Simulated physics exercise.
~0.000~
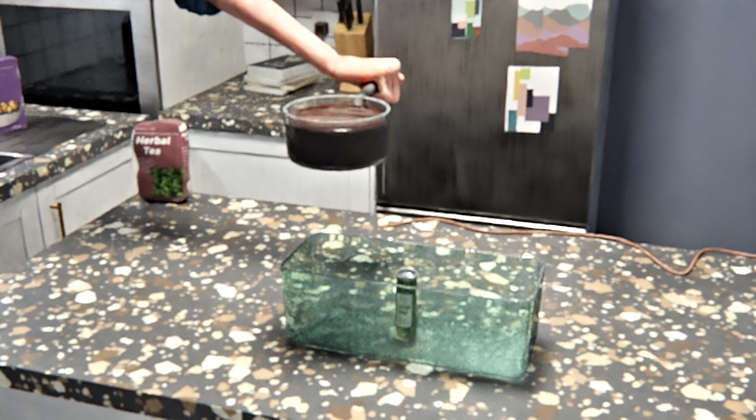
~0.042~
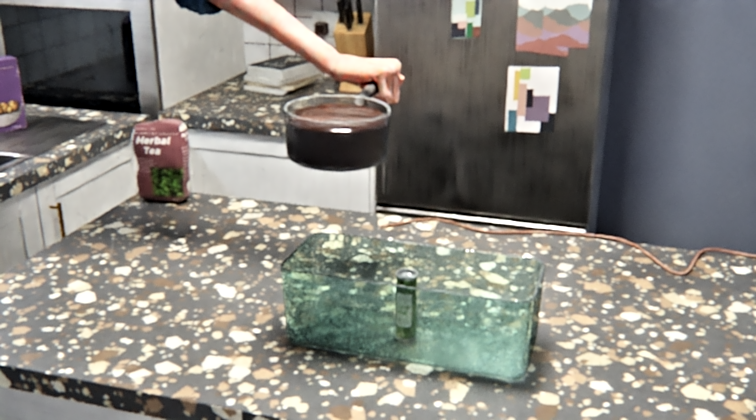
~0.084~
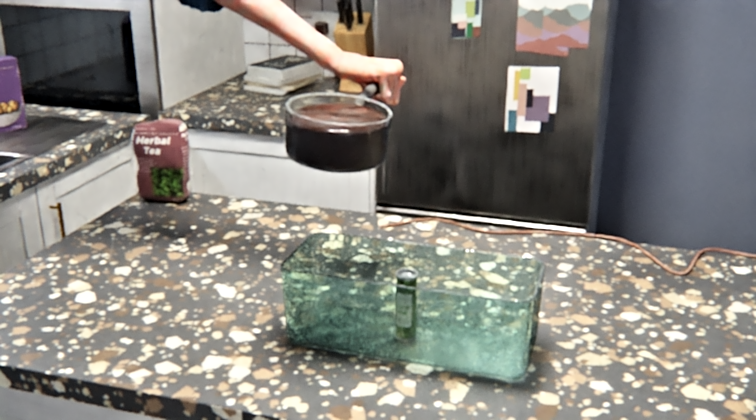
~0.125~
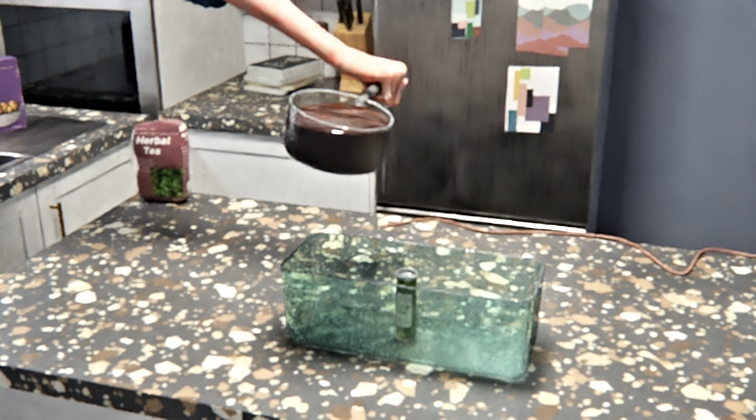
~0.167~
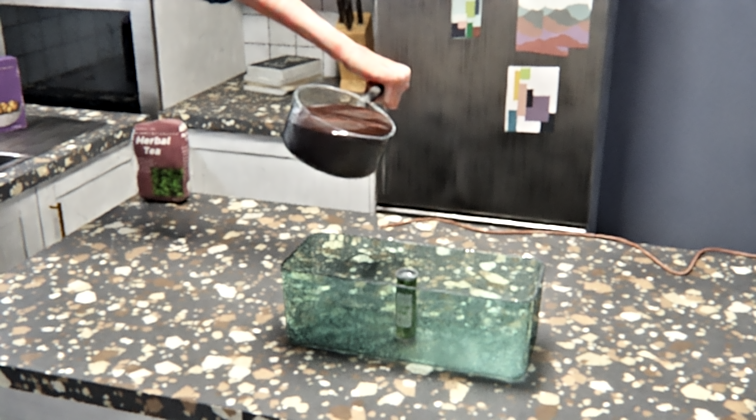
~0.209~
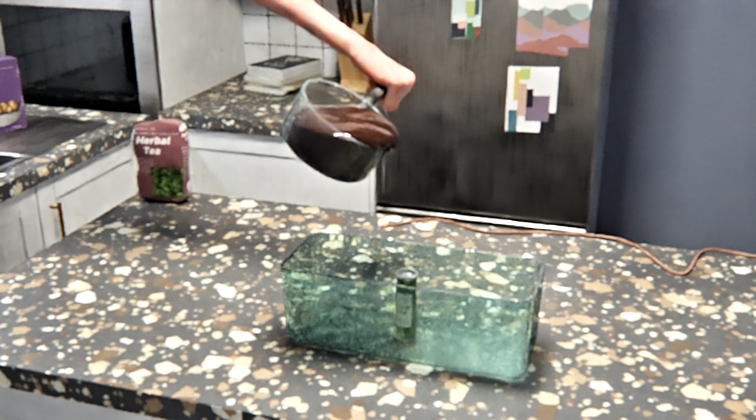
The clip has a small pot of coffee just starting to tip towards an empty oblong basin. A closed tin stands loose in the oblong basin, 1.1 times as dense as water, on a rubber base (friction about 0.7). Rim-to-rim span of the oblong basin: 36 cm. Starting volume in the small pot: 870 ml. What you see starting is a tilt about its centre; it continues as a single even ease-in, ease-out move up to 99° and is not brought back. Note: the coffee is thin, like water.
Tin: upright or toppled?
Watch, it's going to keep its feet.
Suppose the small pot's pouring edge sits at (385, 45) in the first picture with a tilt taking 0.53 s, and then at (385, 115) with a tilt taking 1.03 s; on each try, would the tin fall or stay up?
Trial 1 - tin tips; trial 2 - tin stays standing.
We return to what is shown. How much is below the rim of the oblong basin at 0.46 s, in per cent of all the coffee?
Around 18%.
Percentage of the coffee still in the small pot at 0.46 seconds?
Roughly 26 %.
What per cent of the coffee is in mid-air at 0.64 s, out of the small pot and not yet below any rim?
Some 10 per cent.
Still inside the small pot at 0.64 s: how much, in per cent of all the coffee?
7 per cent or so.
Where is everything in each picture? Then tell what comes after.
The first frame shows tilt 0°; pouring edge (387, 114); surface from (292, 112) to (386, 120); the oblong basin's rim runs from (297, 250) to (539, 282); the tin's top is at (407, 276).
The second frame shows tilt 2°; pouring edge (387, 115); surface from (292, 112) to (387, 120).
The third frame shows tilt 6°; pouring edge (389, 119); surface from (293, 111) to (388, 122).
The fourth frame shows tilt 13°; pouring edge (390, 126); surface from (295, 110) to (390, 124).
The fifth frame shows tilt 22°; pouring edge (391, 135); surface from (295, 110) to (389, 127); 1 per cent is over the edge.
The sixth frame shows tilt 33°; pouring edge (390, 146); surface from (293, 111) to (385, 134); 5 per cent is over the edge.
By 0.46 s the tilt is 94° and 25 per cent is still to pour; the tin stands where it began.
By 0.64 s the tilt is 99° and 7 per cent is still to pour; the tin leans 6°.
By 0.82 s the tilt is 99° and 1 per cent is still to pour; the tin stands where it began.
By 1.03 s the tilt is 99° and 0 per cent is still to pour; the tin stands where it began.
At rest the tin stands where it began.
